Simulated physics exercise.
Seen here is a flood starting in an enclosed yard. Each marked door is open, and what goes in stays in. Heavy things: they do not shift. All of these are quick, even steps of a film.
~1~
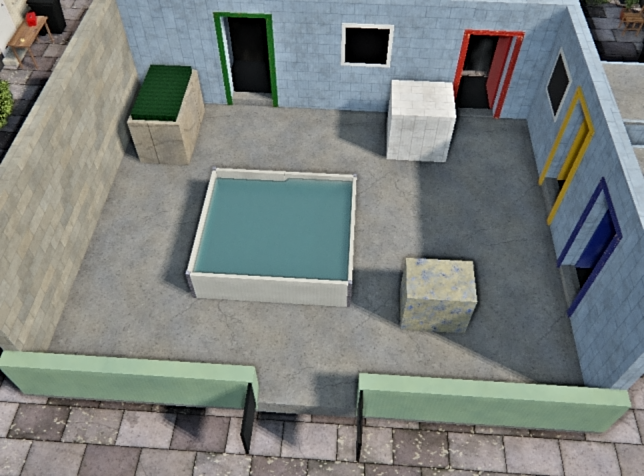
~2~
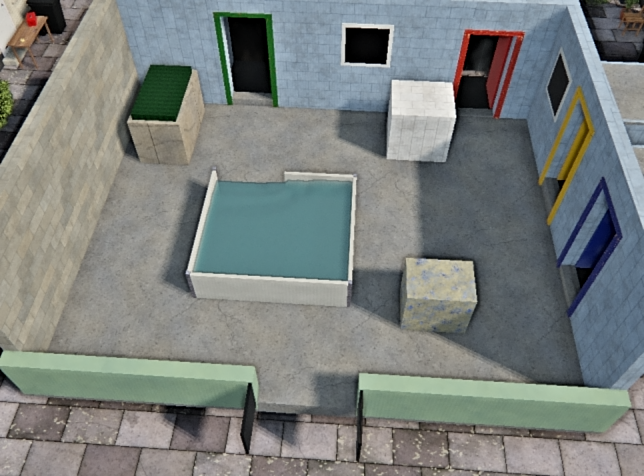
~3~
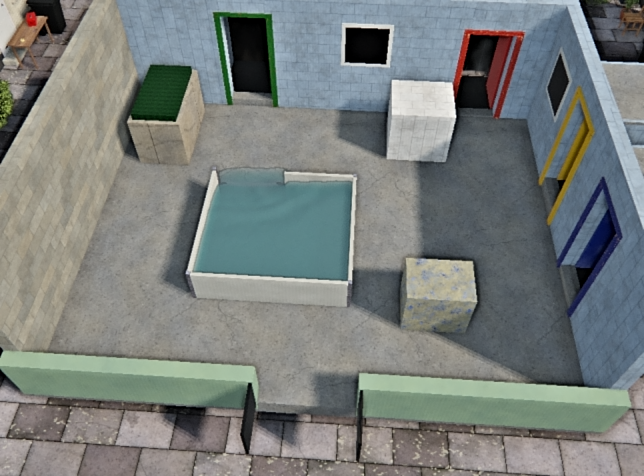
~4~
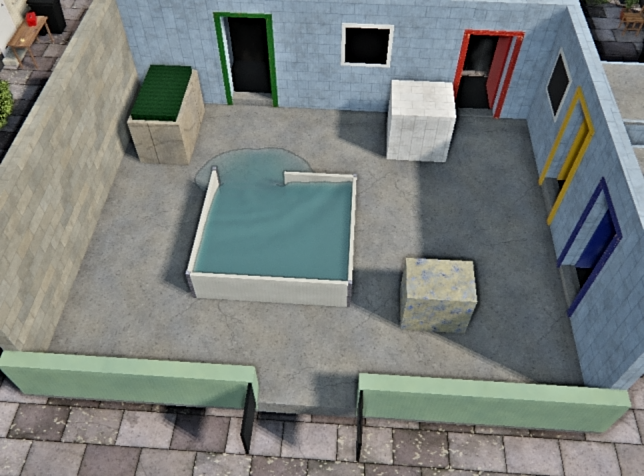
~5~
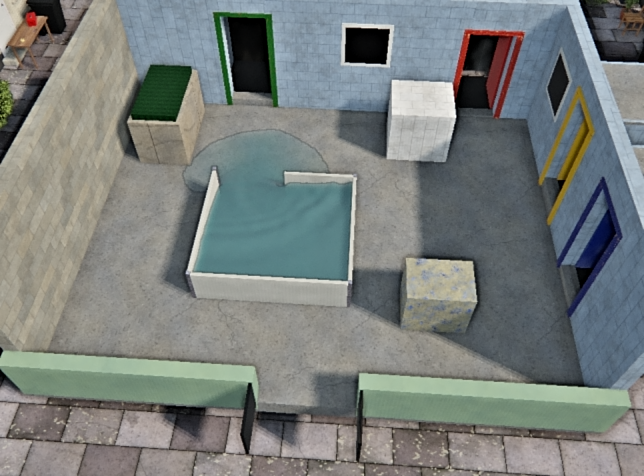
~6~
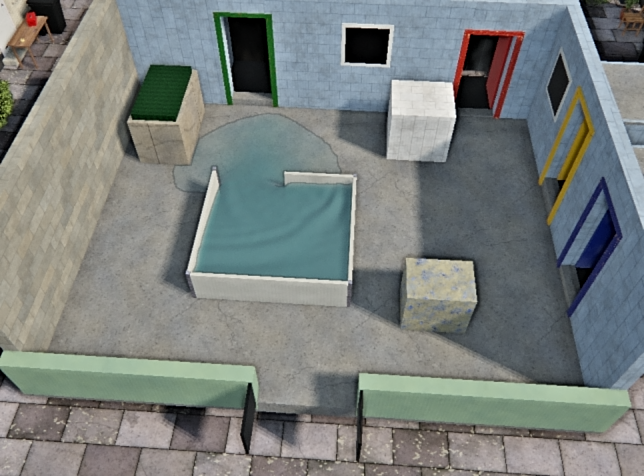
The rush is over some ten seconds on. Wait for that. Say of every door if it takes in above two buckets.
Most likely the blue door gets two buckets or less, most likely the yellow door gets two buckets or less, most likely the red door gets too much water, most likely the green door gets too much water.
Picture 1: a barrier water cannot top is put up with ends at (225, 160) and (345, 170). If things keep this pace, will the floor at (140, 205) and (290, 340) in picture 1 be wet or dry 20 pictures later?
Taking the points in order, the first is inundated and the second is high and dry.
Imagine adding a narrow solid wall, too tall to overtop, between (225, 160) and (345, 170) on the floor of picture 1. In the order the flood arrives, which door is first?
I'd go with the one in green.
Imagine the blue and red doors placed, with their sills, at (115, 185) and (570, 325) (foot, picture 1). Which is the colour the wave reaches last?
I'd say the red one is reached last.
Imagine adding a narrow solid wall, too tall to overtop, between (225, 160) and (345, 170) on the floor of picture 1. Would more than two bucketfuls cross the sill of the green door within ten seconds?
Note: Green door remains below the limit.
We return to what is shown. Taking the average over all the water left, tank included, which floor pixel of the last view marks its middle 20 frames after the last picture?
Somewhere around (273, 191) in the last view.
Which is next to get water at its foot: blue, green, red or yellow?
I'd go with the one in green.
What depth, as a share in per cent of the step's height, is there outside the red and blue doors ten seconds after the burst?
Some 170 percent, then some 80 percent.
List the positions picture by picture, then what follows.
In the first frame, the open tank at (277, 225) is whole and still.
In the second frame, water pours out on the open tank's far side and has run to a hidden place.
In the third frame, water pours out on the open tank's far side and has run to a hidden place.
In the fourth frame, the front is at (283, 152), out from the gap on the open tank's far side.
In the fifth frame, the front is at (275, 132), out from the gap on the open tank's far side.
In the sixth frame, water pours out on the open tank's far side and has run to (277, 117).
A moment on, water covers 15 % of the floor; the blue door not reached, the yellow door not reached, the red door not reached, the green door over two buckets in.
Next, water covers 20 % of the floor; the blue door not reached, the yellow door not reached, the red door not reached, the green door far over two buckets in.
Then, water covers 30 % of the floor; the blue door not reached, the yellow door not reached, the red door wet at the sill, nothing in, the green door far over two buckets in.
Later, water covers 70 % of the floor; the blue door wet at the sill, nothing in, the yellow door wet at the sill, nothing in, the red door over two buckets in, the green door far over two buckets in.
In the end, water covers 95 % of the floor; the blue door wet at the sill, nothing in, the yellow door wet at the sill, nothing in, the red door over two buckets in, the green door far over two buckets in.
